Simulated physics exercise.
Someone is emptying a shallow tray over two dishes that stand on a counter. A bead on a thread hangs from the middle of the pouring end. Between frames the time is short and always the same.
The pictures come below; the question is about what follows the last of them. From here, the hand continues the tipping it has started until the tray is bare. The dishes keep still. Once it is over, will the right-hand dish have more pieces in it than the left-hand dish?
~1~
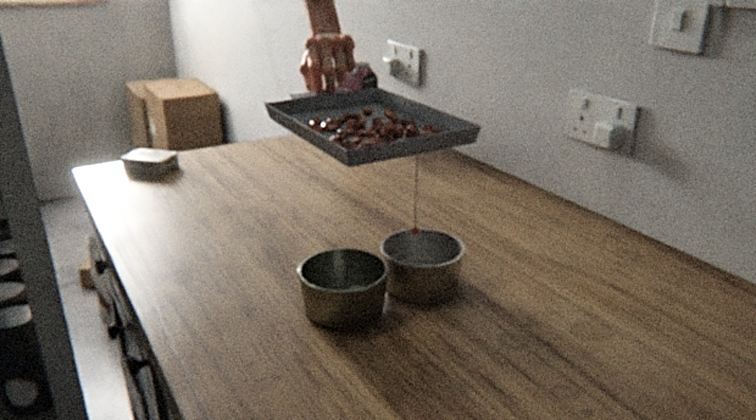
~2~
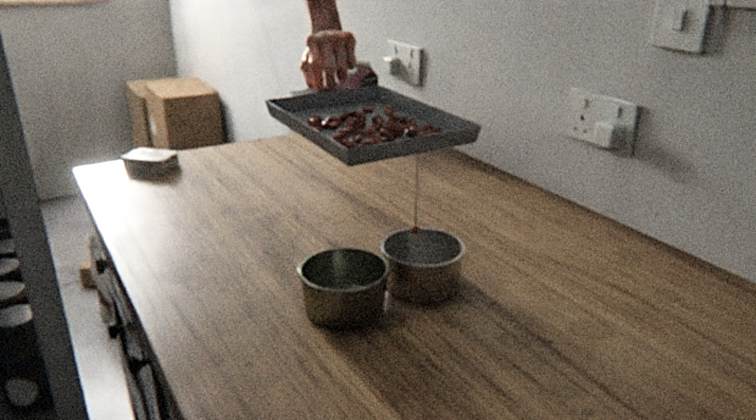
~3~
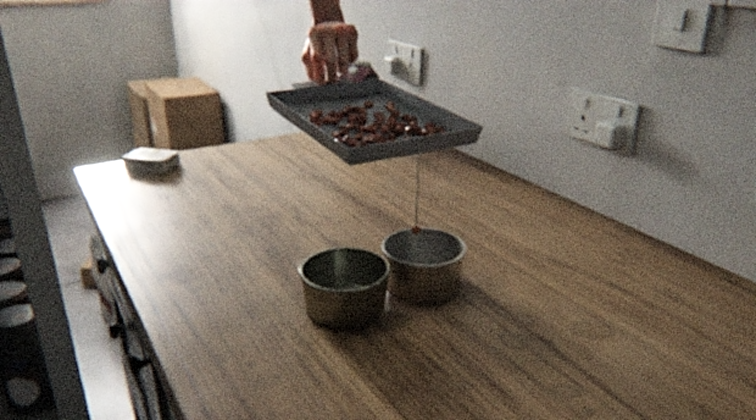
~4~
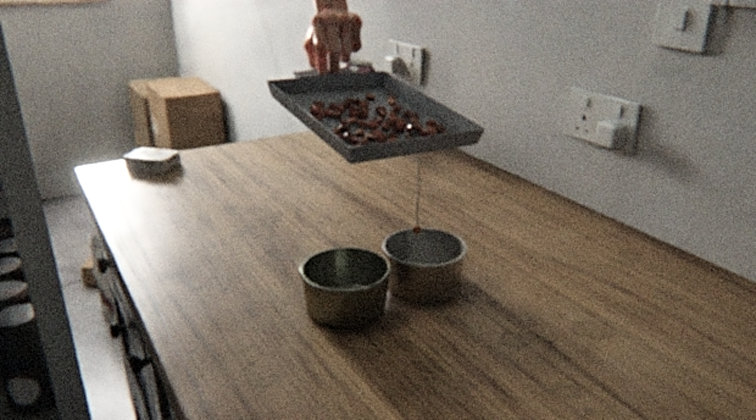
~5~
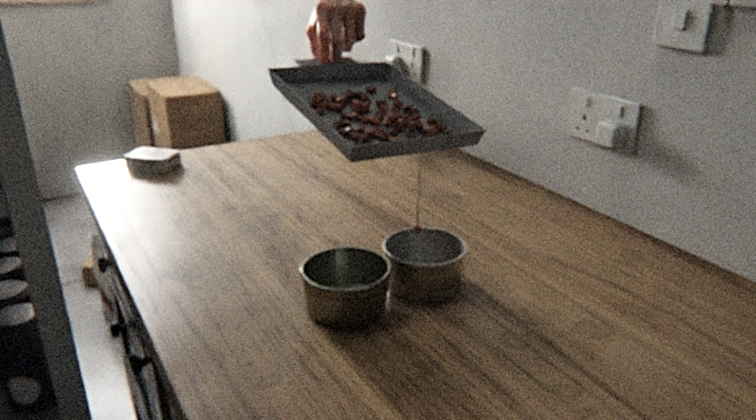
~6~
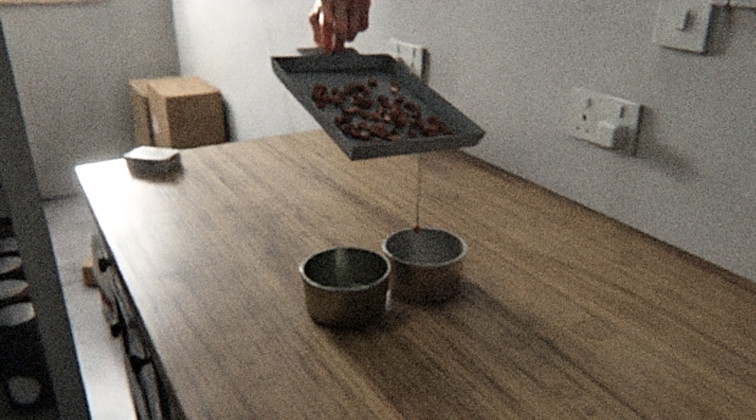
Yes.
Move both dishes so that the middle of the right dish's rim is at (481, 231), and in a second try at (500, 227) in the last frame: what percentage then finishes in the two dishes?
Trial 1 near 70 %, trial 2 near 70 %.
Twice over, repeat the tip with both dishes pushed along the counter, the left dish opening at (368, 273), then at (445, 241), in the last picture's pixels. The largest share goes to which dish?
Result for the first try: The dish on the right side; for the second: The dish on the left side.
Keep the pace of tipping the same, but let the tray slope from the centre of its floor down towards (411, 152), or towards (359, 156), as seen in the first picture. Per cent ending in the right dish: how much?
Somewhere close to 30 % the first time, 0 % the second.
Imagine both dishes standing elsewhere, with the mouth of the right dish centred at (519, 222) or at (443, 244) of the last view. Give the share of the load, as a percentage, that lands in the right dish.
0% for the first placement, 60% for the second.
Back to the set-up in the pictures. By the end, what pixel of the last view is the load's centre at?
Around (461, 283), give or take.
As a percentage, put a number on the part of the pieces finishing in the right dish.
It comes to 30 per cent or so.
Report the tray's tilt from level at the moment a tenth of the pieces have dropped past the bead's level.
Roughly 95°.
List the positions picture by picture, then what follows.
In the first frame, corners of the pouring end at (349, 148) and (476, 126), level; middle of the load at (371, 133), bits of crushed brick; left dish at (365, 305); right dish at (446, 279); bead on its thread at (415, 230).
In the second frame, corners of the pouring end at (349, 148) and (477, 125), level; middle of the load at (371, 132).
In the third frame, corners of the pouring end at (351, 147) and (478, 126), tipped barely, lowest at the right corner; middle of the load at (372, 129).
In the fourth frame, corners of the pouring end at (352, 146) and (480, 127), tipped a little, lowest at the right corner; middle of the load at (374, 125).
In the fifth frame, corners of the pouring end at (354, 145) and (481, 129), tipped a little, lowest at the right corner; middle of the load at (375, 121).
In the sixth frame, corners of the pouring end at (355, 144) and (481, 130), tipped clearly, lowest at the right corner; middle of the load at (376, 117), a stray few on the move; left dish at (367, 303); right dish at (448, 278).
Soon after the last picture, tray tipped steeply; all on the tray.
A little later, tray tipped past a quarter turn; about half on the tray; a small part in the right dish; a small part outside both; about a third in the air.
Later still, tray tipped past a quarter turn; about a third in the right dish; about two thirds outside both.
At rest, tray tipped past a quarter turn; none in the left dish; about a third in the right dish; about two thirds outside both.
